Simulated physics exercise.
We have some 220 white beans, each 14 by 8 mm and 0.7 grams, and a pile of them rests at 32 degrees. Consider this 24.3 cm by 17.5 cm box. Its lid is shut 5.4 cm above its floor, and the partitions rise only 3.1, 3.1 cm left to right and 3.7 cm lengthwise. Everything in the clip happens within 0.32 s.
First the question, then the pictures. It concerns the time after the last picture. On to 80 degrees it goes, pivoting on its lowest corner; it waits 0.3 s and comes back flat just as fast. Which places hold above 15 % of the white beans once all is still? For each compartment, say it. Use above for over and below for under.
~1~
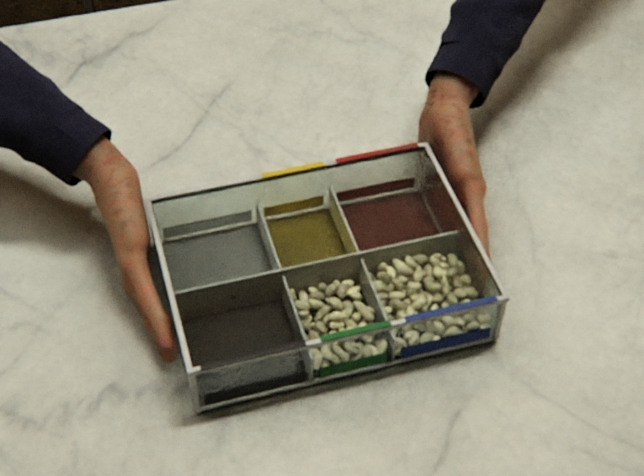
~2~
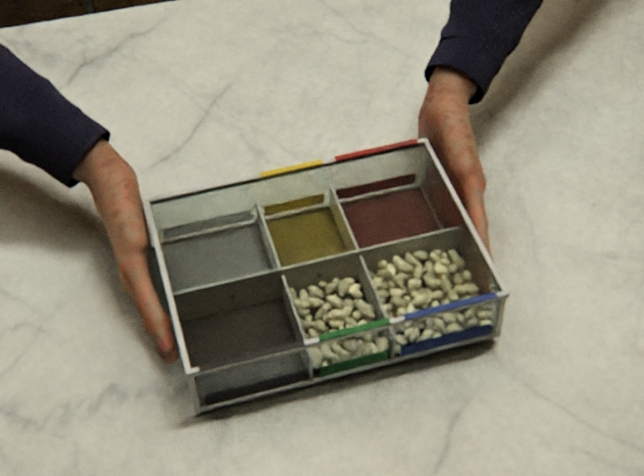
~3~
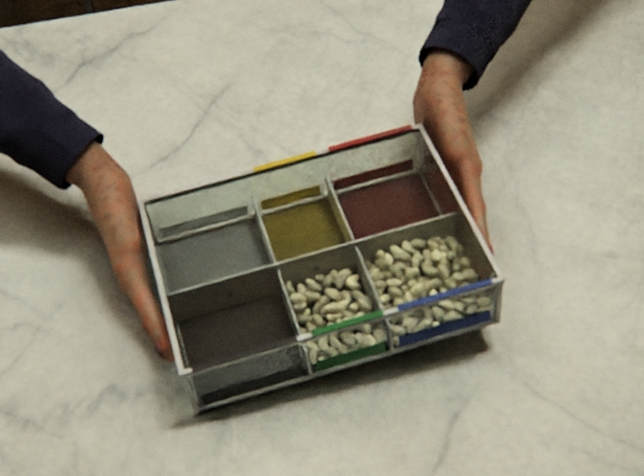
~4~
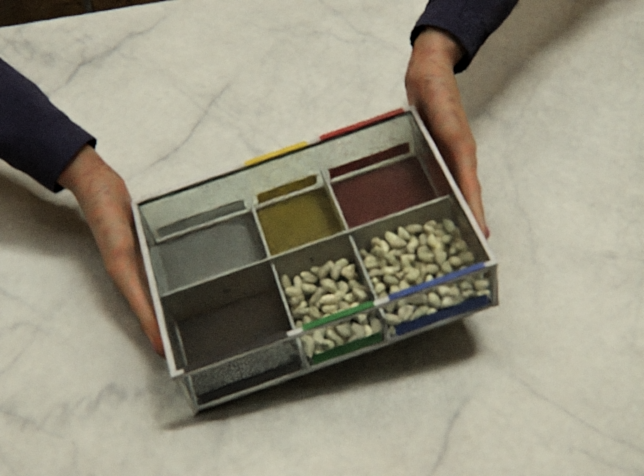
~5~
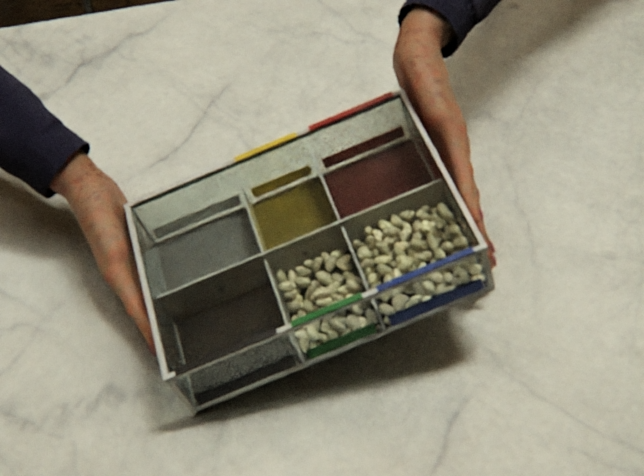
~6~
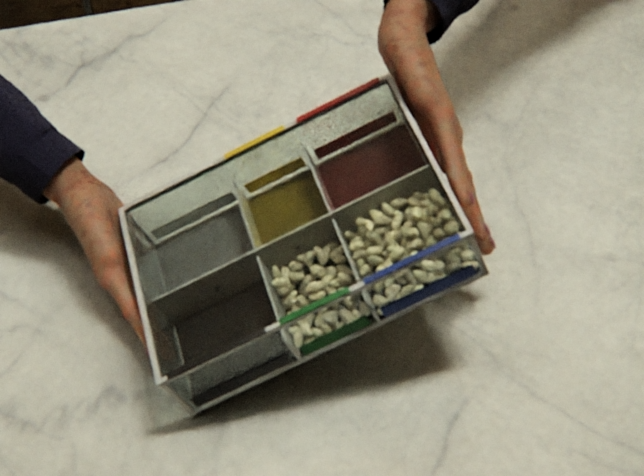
Verdicts: Red below, blue above, green above, yellow below, white below, black above.
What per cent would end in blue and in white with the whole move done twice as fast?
Blue 25 %, white 5 %.
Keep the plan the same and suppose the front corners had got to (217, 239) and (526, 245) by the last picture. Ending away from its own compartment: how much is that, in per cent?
About 20 %.
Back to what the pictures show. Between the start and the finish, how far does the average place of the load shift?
8.5 cm, roughly.
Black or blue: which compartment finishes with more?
Go with black, that one ends with more.
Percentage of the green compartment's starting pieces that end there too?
That compartment keeps close to 80 per cent of its own pieces.
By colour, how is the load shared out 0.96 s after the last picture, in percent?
Red 0 %, blue 35 %, green 30 %, yellow 0 %, white 5 %, black 30 %.
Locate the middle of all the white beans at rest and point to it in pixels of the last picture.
My guess is close to (301, 332).
Then, 0.96 s after the last picture, tilt 80 degrees; blue 35 %, green 30 %, white 5 %, black 30 %.
Then, 1.60 s after the last picture, tilt 40 degrees; blue 30 %, green 25 %, white 5 %, black 40 %.
Then, 2.29 s after the last picture, tilt 0 degrees; blue 30 %, green 25 %, white 5 %, black 40 %.
In the end, red 0 %, blue 30 %, green 25 %, yellow 0 %, white 5 %, black 40 %.
